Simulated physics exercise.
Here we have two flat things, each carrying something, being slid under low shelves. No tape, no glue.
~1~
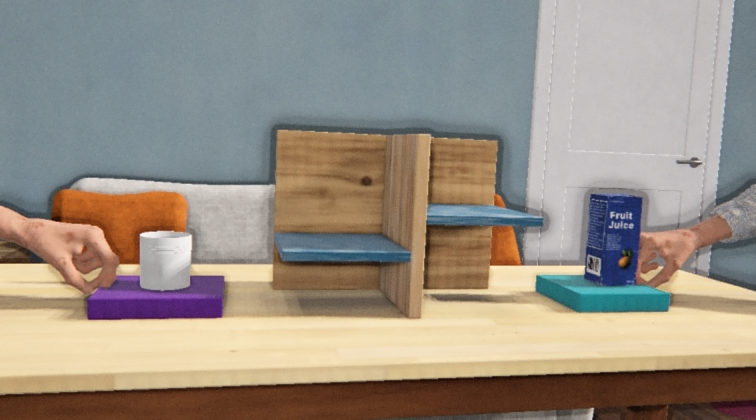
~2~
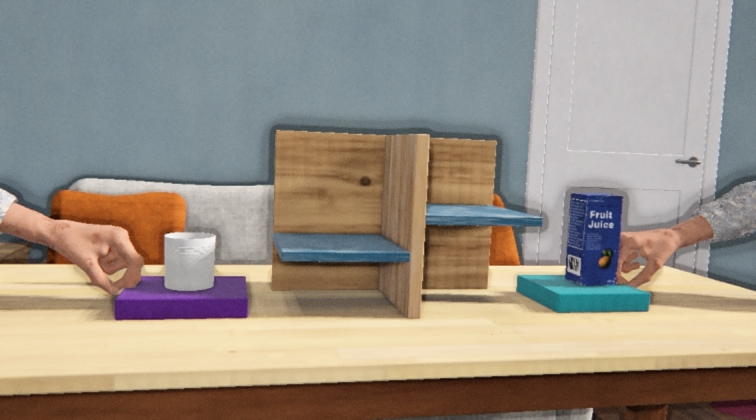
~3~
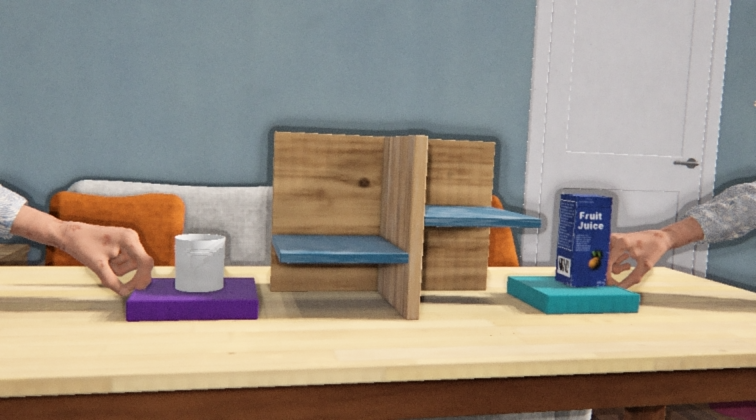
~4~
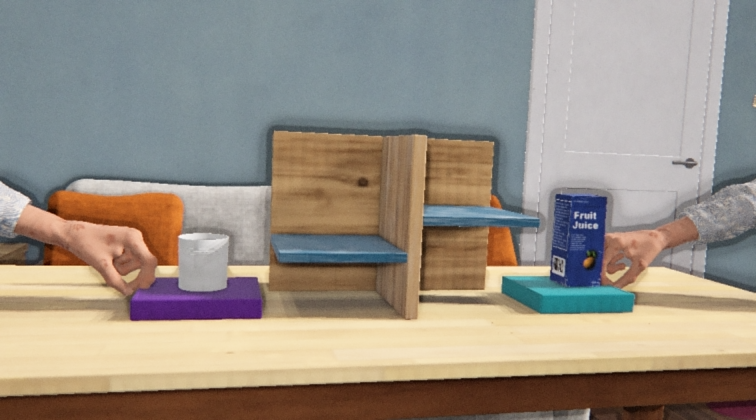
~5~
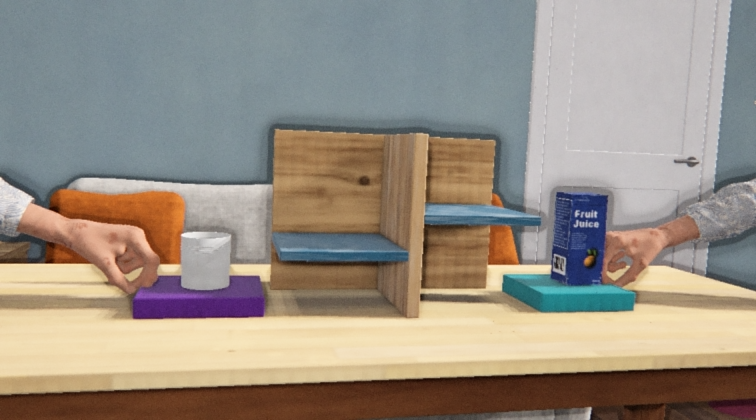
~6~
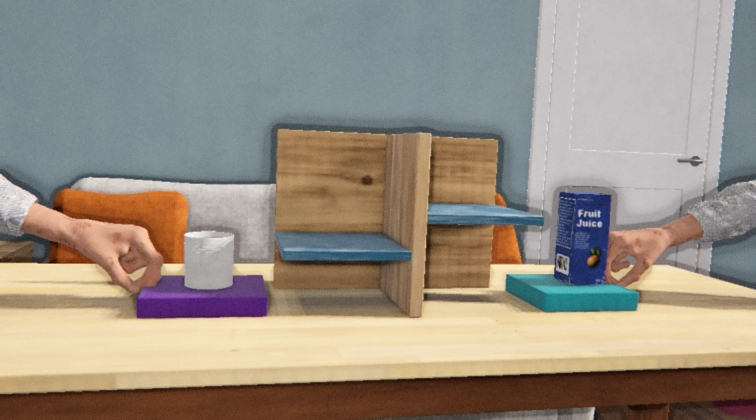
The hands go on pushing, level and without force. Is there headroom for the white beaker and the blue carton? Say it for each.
As it turns out, the white beaker is knocked back; the blue carton is knocked back.
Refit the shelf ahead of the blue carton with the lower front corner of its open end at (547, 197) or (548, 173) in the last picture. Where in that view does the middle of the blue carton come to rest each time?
Close to (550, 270) and (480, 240).
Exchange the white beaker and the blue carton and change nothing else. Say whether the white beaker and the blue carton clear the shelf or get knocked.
The white beaker clears the shelf and the blue carton gets knocked.
Then, 1.28 s on from there, white beaker pushed back on its carrier near (254, 260); blue carton turned 20° from its first pose near (533, 233).
Then, 1.68 s on from there, white beaker pushed back on its carrier near (254, 260); blue carton on its side near (555, 271).
Then, 2.16 s on from there, white beaker turned 49° from its first pose near (252, 270); blue carton on its side near (554, 271).
In the end, the white beaker strikes the shelf, near (226, 281); the blue carton strikes the shelf, near (554, 271).
